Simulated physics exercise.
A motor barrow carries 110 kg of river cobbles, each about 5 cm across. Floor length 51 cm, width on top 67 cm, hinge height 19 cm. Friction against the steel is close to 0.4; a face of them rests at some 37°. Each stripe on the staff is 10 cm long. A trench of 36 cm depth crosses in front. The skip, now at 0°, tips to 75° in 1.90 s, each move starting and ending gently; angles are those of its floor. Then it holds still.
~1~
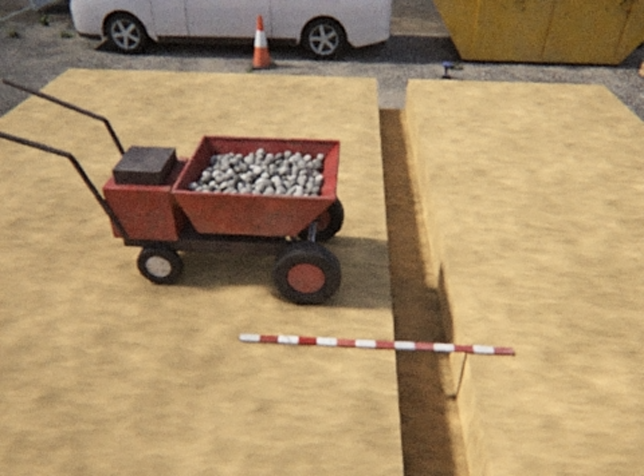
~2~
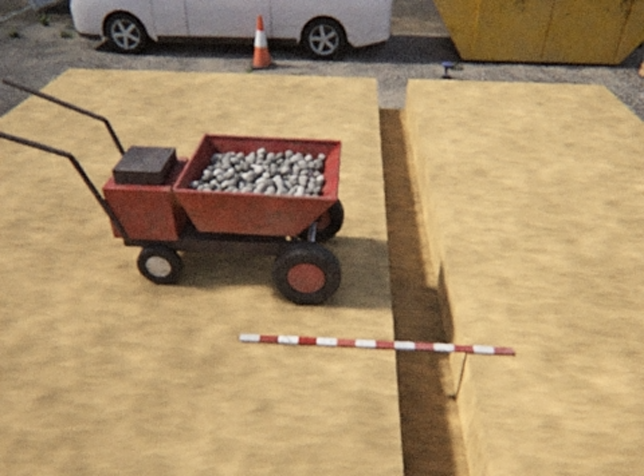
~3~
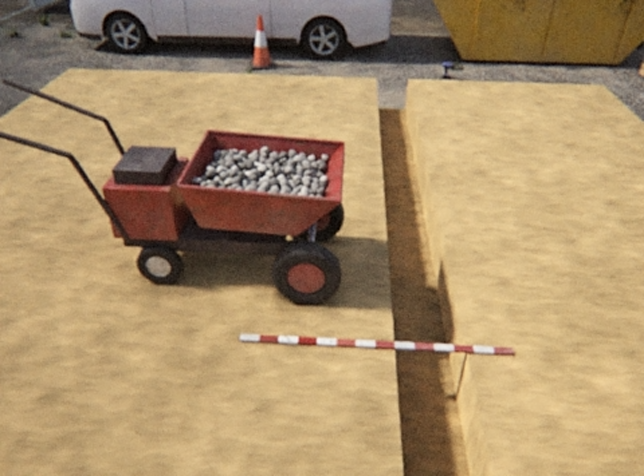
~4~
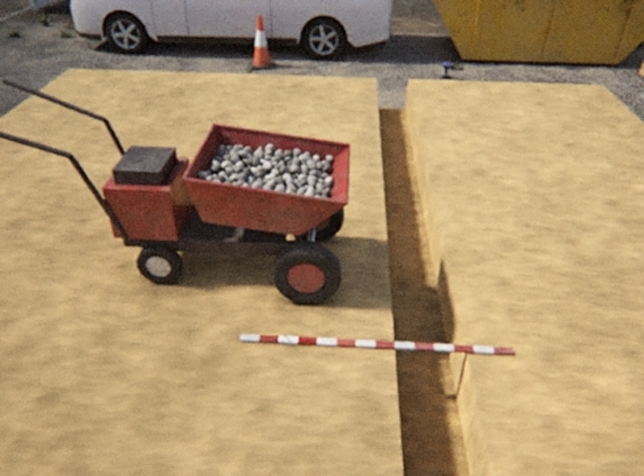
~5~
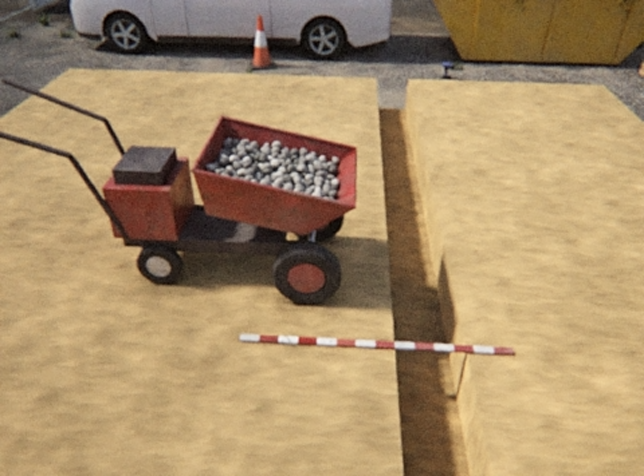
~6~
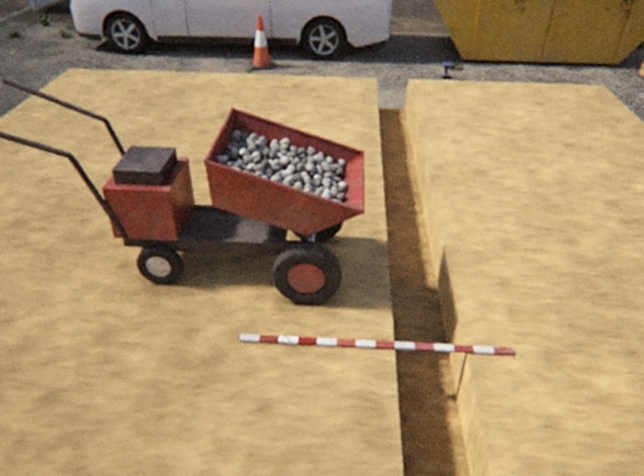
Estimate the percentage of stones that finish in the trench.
Roughly 97 per cent ends in the trench.
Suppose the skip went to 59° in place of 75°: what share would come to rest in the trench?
It would be near 65 per cent.
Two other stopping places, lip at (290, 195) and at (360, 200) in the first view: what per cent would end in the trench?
About 75 and 65 per cent.
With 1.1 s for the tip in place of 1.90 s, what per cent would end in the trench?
It would be near 90 per cent.
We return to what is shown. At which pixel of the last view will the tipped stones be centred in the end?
Around (421, 309).
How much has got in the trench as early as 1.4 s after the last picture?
Some 60 per cent.
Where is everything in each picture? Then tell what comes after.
The skip is at 0°, its lip at (335, 199); the top of the load is at (268, 168), in the first picture.
The skip is at 1°, its lip at (337, 200); the top of the load is at (262, 166), in the second picture.
The skip is at 3°, its lip at (341, 201); the top of the load is at (249, 164), in the third picture.
Lip at (347, 203), floor tilted 7°, highest stones at (239, 160), in the fourth picture.
Lip at (355, 207), floor tilted 12°, highest stones at (241, 151), in the fifth picture.
The skip is at 18°, its lip at (364, 212); the top of the load is at (243, 144), in the sixth picture.
Then, 0.8 s after the last picture the floor is at 63°, 99 % in the skip, 1 % in the trench; the foremost stones are at (407, 239).
Then, 1.4 s after the last picture the floor is at 75°, 36 % in the skip, 61 % in the trench, 3 % past the trench; the foremost stones are at (490, 286).
Then, 1.7 s after the last picture the floor is at 75°, 11 % in the skip, 86 % in the trench, 3 % past the trench; the foremost stones are at (531, 298).
Then, 3.7 s after the last picture the floor is at 75°, 0 % in the skip, 97 % in the trench, 3 % past the trench; the foremost stones are at (541, 295).
